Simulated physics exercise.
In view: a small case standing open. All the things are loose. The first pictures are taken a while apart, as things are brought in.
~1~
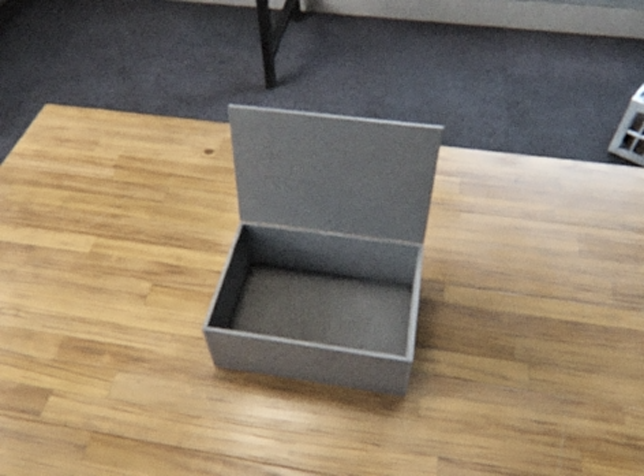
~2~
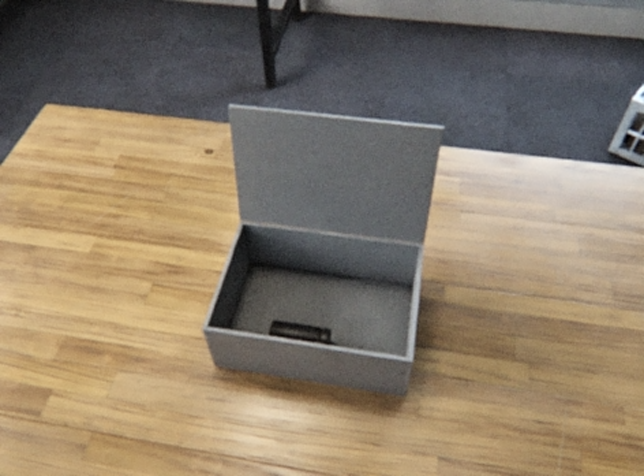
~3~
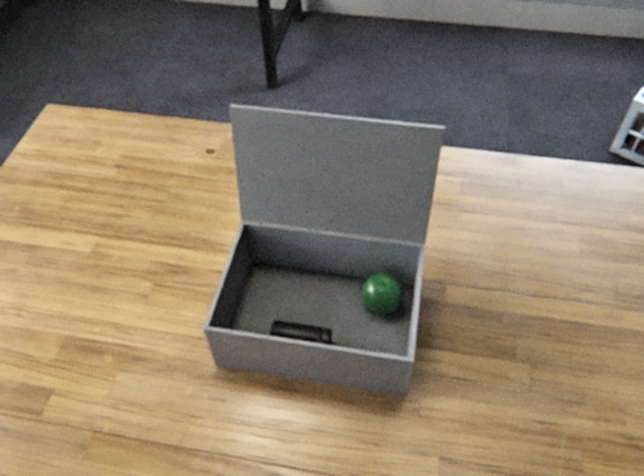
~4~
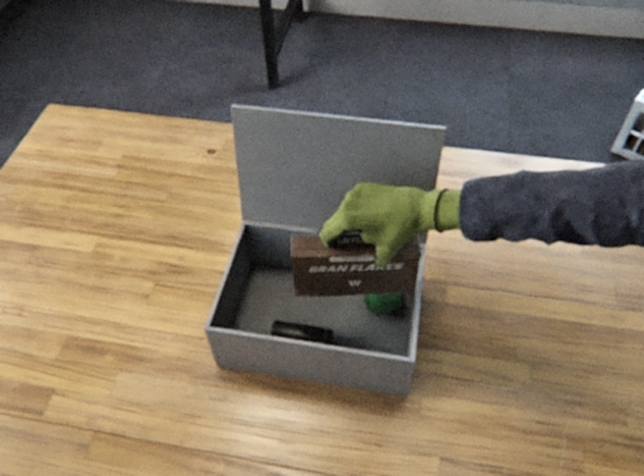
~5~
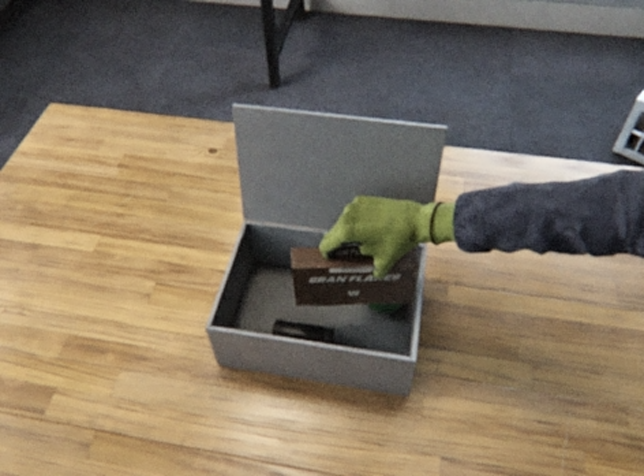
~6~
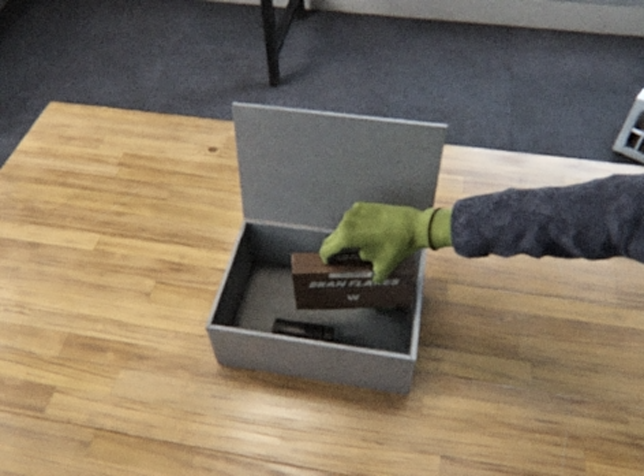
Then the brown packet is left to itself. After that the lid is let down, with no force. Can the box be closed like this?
As it turns out, it closes.
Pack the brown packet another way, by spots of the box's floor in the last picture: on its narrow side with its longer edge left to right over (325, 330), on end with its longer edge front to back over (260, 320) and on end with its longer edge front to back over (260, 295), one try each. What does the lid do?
In the first case it shuts flat; in the second case it is held up; in the third case it is held up.
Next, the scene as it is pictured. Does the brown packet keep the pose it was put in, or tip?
It keeps its pose.
Then, 0.40 s later than the last frame, brown packet tilted by 10° near (349, 310); green apple moved a little.
Then, 1.30 s later than the last frame, lid 78° above the rim; brown packet moved a little near (347, 316); black shaker moved a little; green apple moved a little.
Then, 1.80 s later than the last frame, lid 42° above the rim; brown packet moved a little near (347, 316); black shaker moved a little.
Then, 2.10 s later than the last frame, lid 14° above the rim; brown packet moved a little near (347, 316); black shaker moved a little.
When it is over, lid shut; moved from the start, brown packet; the other 2 as before. End places, in pixels of the last picture, brown packet near (347, 316).
